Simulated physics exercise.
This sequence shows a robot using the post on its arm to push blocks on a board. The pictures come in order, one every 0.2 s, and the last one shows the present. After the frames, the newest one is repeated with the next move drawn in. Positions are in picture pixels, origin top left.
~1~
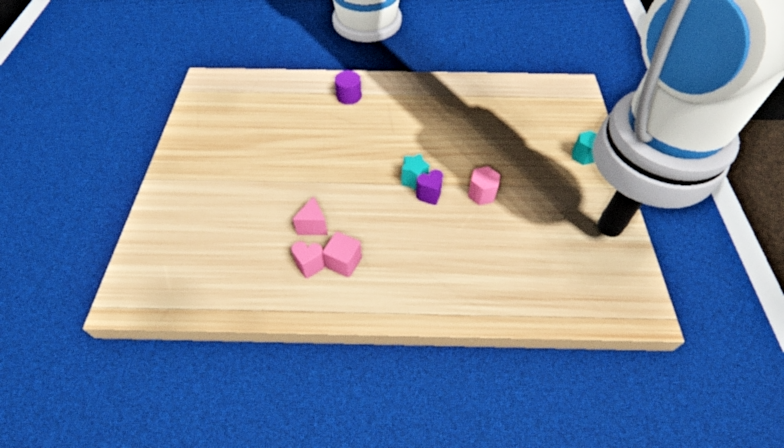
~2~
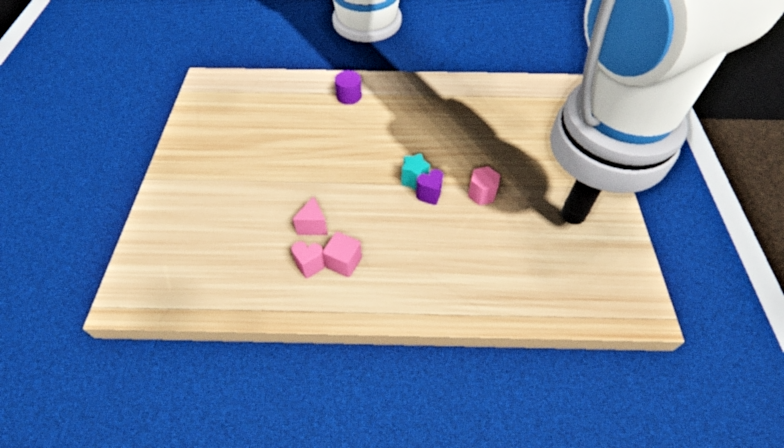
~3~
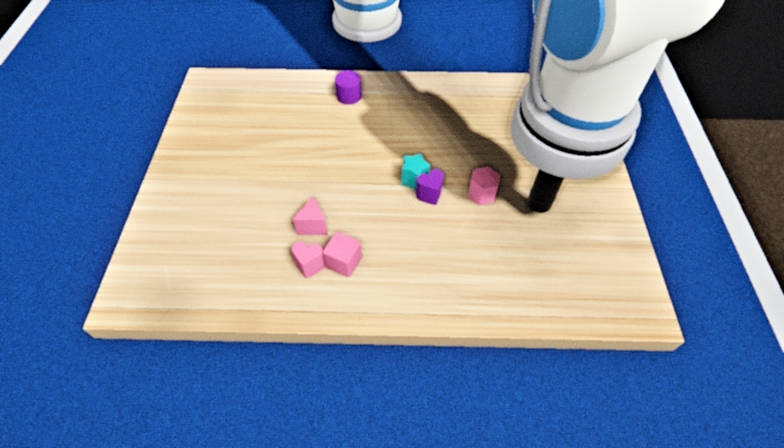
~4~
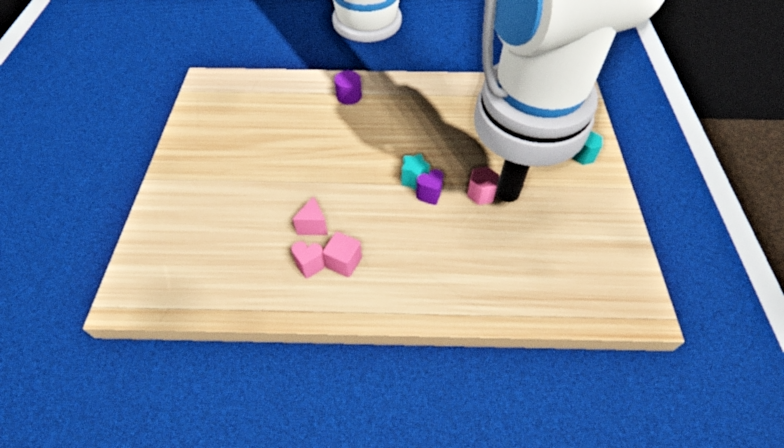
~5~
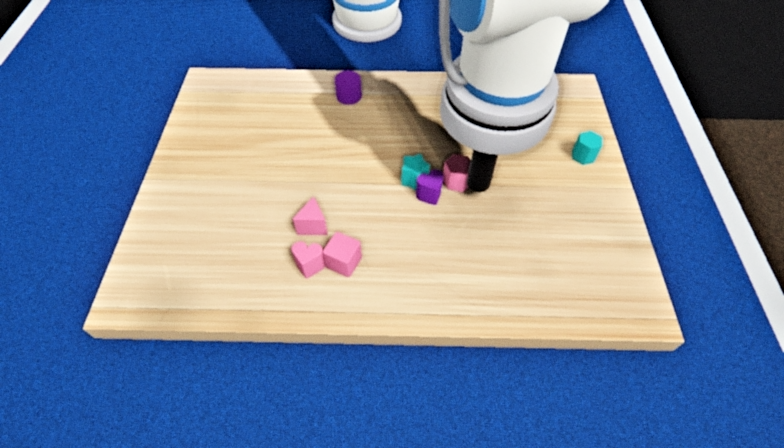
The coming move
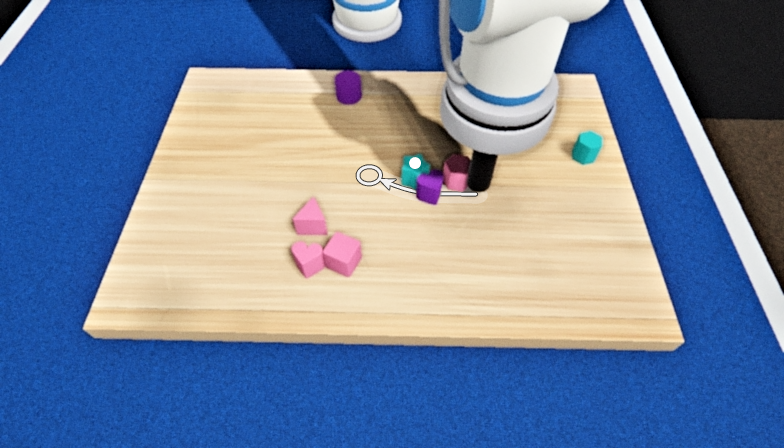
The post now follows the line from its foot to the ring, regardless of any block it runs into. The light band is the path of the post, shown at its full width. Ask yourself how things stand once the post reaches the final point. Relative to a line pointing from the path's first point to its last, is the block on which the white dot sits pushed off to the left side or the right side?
It goes right.
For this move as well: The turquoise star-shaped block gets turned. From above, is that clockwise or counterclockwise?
From above, the turquoise star-shaped block will be seen to turn clockwise.
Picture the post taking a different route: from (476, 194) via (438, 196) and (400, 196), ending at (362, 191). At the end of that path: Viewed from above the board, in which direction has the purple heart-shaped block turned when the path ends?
Seen from above, counterclockwise.
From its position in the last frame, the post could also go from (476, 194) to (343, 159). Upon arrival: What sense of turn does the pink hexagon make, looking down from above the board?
Direction: Clockwise.
The line goes from (476, 194) over (438, 194) and (402, 188) to (369, 175); the dot is on the turquoise star-shaped block.
The first path, step by step. One third of the way, post (439, 184); purple heart-shaped block (418, 181), turned 15° anticlockwise; pink hexagon (443, 158), turned 55° clockwise.
Two thirds of the way, post (401, 177); turquoise star-shaped block (394, 154), turned 95° clockwise; purple heart-shaped block (386, 184), turned 85° anticlockwise; pink hexagon (443, 158), turned 55° clockwise.
At the end, post (369, 165); turquoise star-shaped block (385, 145), turned 150° clockwise; purple heart-shaped block (383, 184), turned 100° anticlockwise; pink hexagon (443, 158), turned 55° clockwise.
